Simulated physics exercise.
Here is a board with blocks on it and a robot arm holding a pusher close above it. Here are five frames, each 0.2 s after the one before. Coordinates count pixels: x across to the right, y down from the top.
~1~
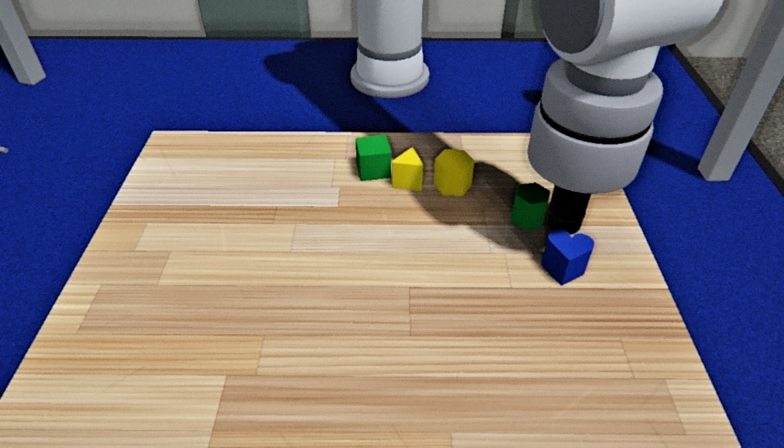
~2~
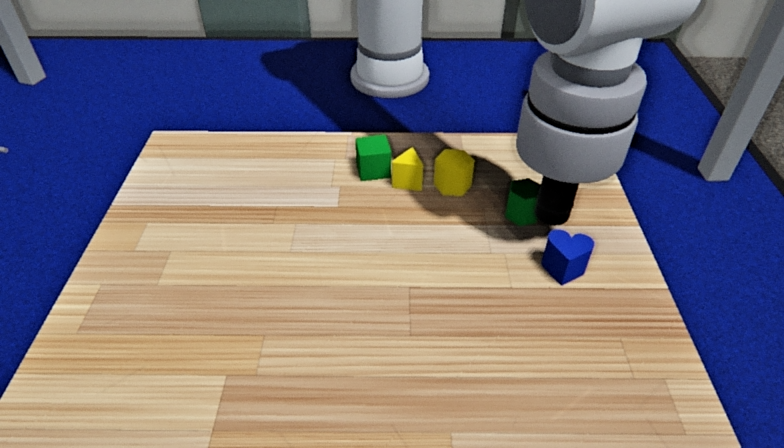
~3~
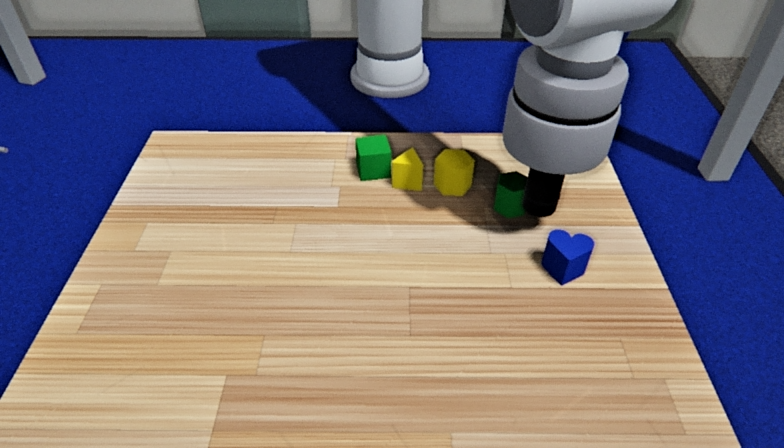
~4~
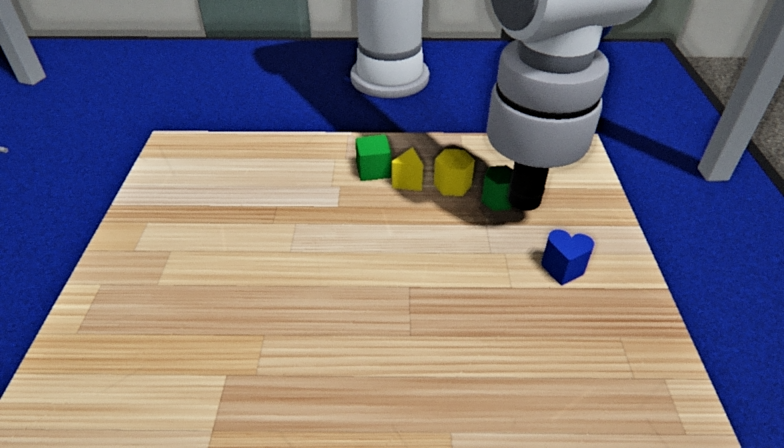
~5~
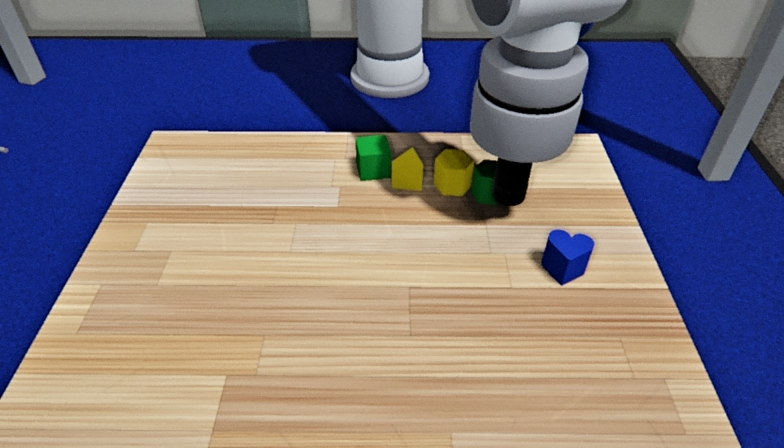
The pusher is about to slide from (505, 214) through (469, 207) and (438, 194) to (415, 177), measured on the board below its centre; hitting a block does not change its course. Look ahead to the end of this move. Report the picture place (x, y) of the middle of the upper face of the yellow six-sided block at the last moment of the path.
Somewhere near (439, 139).
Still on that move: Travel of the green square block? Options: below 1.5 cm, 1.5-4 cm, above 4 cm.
It goes hardly anywhere, under 1.5 cm.
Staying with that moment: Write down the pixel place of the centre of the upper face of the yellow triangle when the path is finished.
By then it is at (392, 155).
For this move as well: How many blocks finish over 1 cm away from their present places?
Counting only shifts above 1 cm, I get three or more blocks.
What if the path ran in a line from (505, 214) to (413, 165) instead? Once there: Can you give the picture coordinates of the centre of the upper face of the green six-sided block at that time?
So, by the moment the path ends, you'll find the top centre of the green six-sided block at (473, 147).
What follows on the original path. One third of the way, pusher at (471, 189); yellow six-sided block at (448, 152), turned 25° anticlockwise; green six-sided block at (481, 162), turned 55° clockwise.
Two thirds of the way, pusher at (440, 177); yellow six-sided block at (444, 148); green six-sided block at (481, 161), turned 60° clockwise.
At the end, pusher at (416, 160); green square block at (368, 144); yellow triangle at (392, 155); yellow six-sided block at (439, 139), turned 45° clockwise; green six-sided block at (481, 161), turned 60° clockwise.
